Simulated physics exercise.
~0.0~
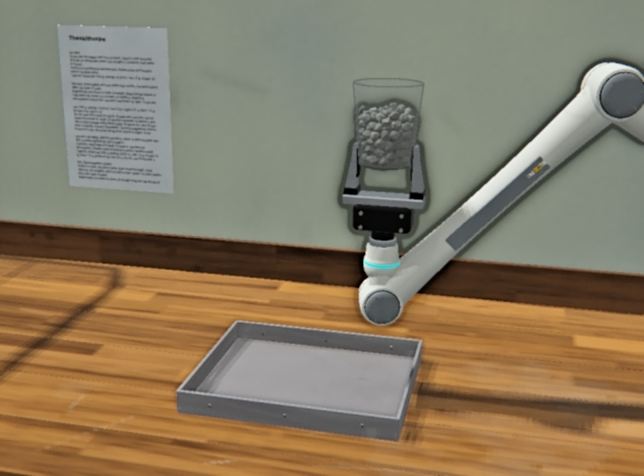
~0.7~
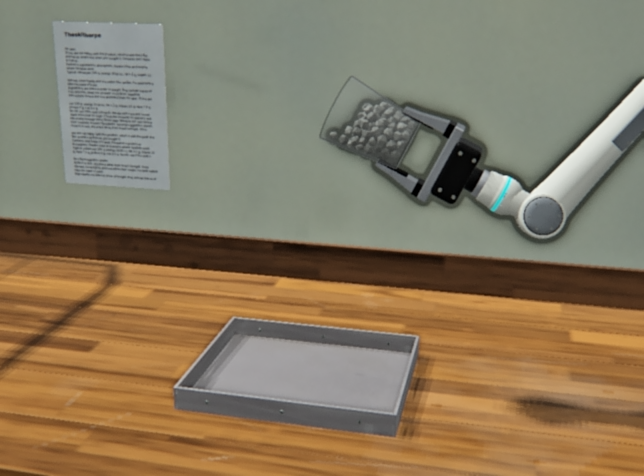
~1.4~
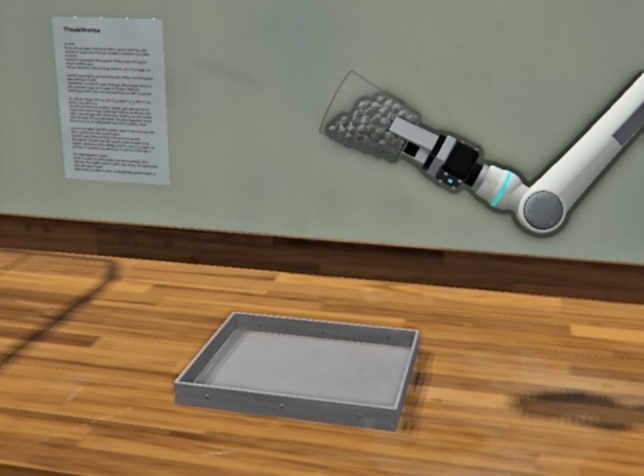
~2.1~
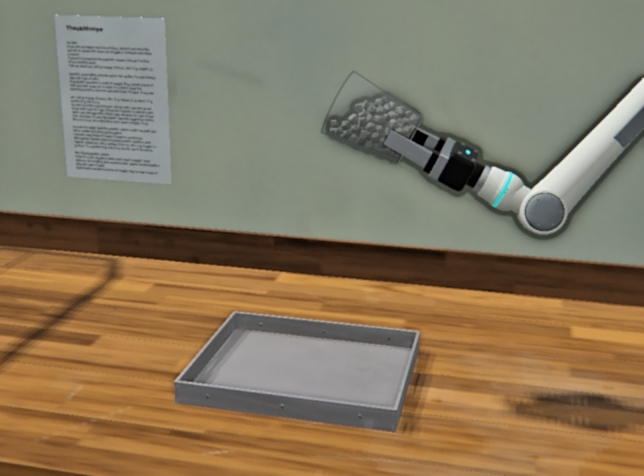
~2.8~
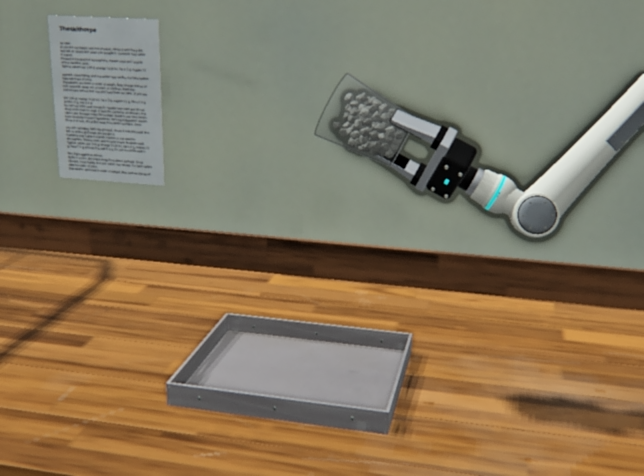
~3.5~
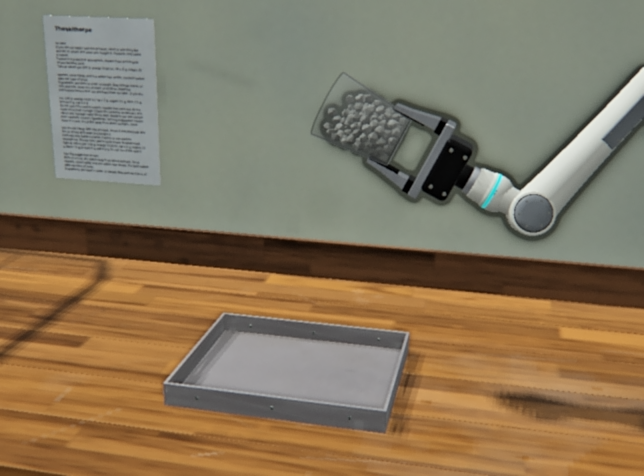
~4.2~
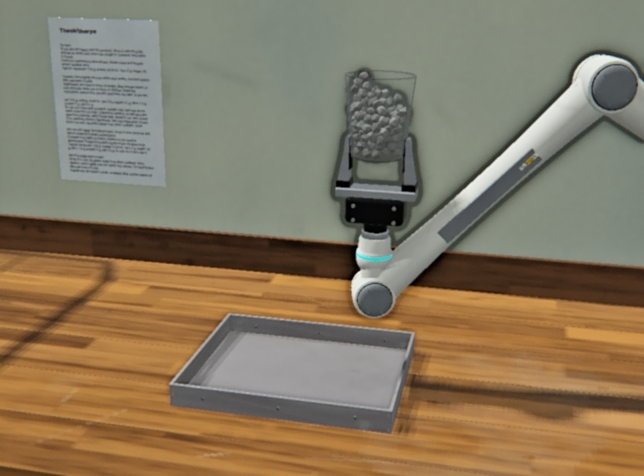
At the start, a robot arm holds a clear beaker of small grey pebbles upright above an empty grey tray on a wooden surface. The arm swings its wrist up and tips the beaker far over to the left, and the pebbles slide along its side towards the mouth. Keeping that tilt, the gripper rolls the beaker around its length and then turns it back, while the pebbles shift inside. Finally the arm brings the beaker upright again. The pebbles end heaped higher on the left side, still in the beaker, and the tray remains empty.
